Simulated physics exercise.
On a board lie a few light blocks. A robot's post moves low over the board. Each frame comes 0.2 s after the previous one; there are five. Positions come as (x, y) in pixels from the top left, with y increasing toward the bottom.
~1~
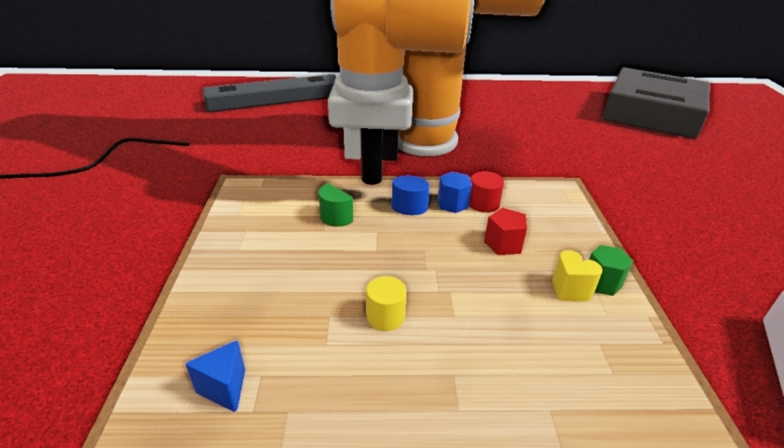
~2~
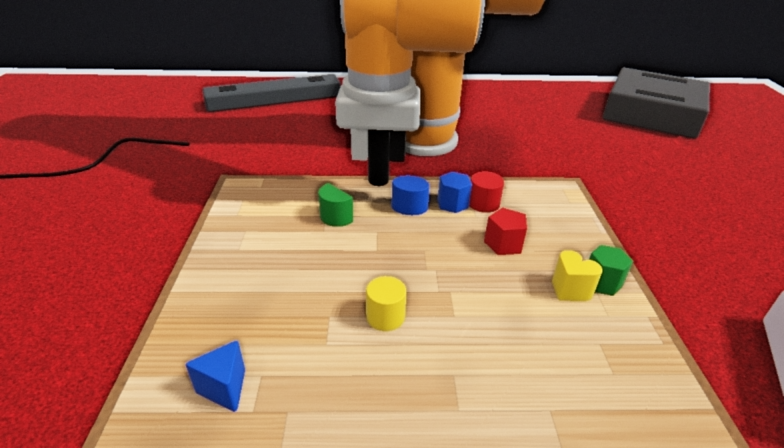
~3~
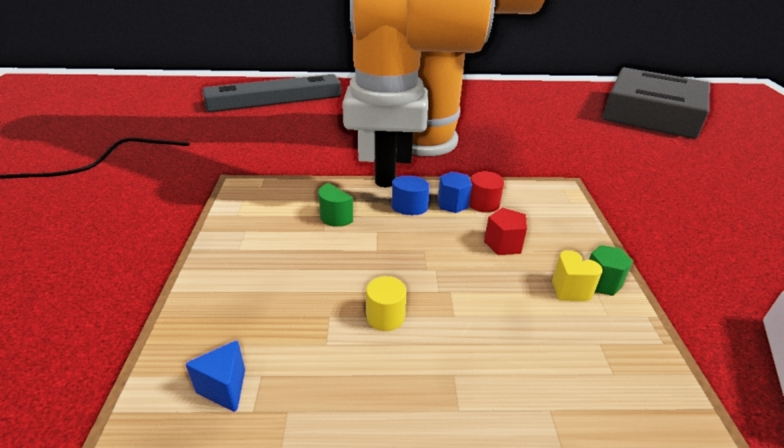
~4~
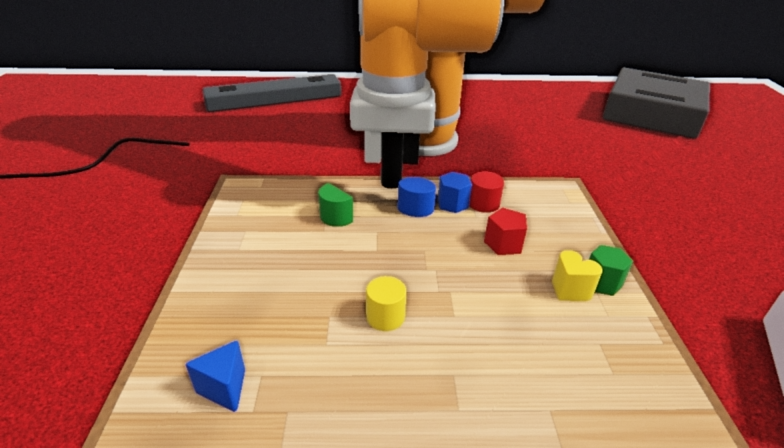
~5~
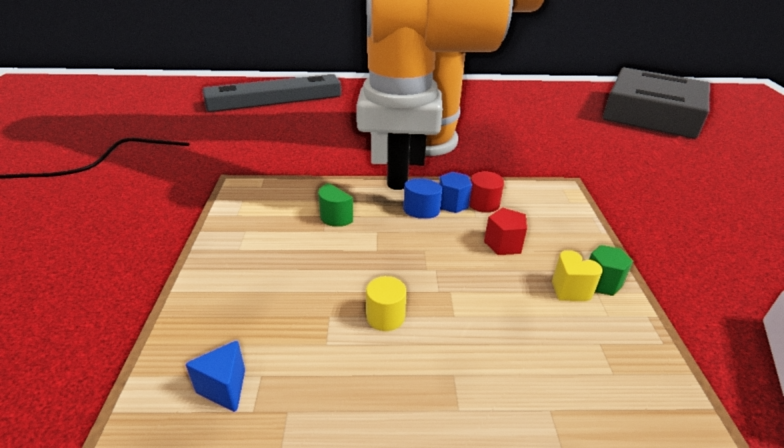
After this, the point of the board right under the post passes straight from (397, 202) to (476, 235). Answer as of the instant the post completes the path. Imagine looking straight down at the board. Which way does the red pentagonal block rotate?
Looking down: Anticlockwise.
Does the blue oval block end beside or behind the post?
No
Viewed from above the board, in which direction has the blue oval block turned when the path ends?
The blue oval block rotates clockwise.
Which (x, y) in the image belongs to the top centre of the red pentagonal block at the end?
In the picture, that point is around (540, 231).
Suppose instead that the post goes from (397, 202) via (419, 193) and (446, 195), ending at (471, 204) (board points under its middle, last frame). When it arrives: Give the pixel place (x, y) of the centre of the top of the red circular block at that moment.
Around (502, 183).
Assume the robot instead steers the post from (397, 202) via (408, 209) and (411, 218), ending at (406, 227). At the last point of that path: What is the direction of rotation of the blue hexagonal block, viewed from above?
Prediction: Counterclockwise.
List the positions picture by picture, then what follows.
The first picture shows post's lower end (372, 180); blue oval block (411, 183); blue hexagonal block (456, 180); red circular block (488, 179); red pentagonal block (509, 219).
The second picture shows post (379, 181); blocks still.
The third picture shows post (385, 183); blocks still.
The fourth picture shows post (391, 184); blue oval block (417, 184).
The fifth picture shows post (397, 185); blue oval block (423, 186); blue hexagonal block (456, 180); red circular block (488, 179); red pentagonal block (509, 219).
The first path, step by step. One third of the way, post (424, 196); blue oval block (450, 198); blue hexagonal block (461, 183), turned 40° anticlockwise; red circular block (492, 178).
Two thirds of the way, post (450, 206); blue oval block (477, 210), turned 15° clockwise; blue hexagonal block (461, 183), turned 40° anticlockwise; red circular block (492, 178); red pentagonal block (514, 221).
At the end, post (478, 218); blue oval block (502, 226), turned 40° clockwise; blue hexagonal block (461, 183), turned 40° anticlockwise; red circular block (492, 178); red pentagonal block (540, 231), turned 50° anticlockwise.
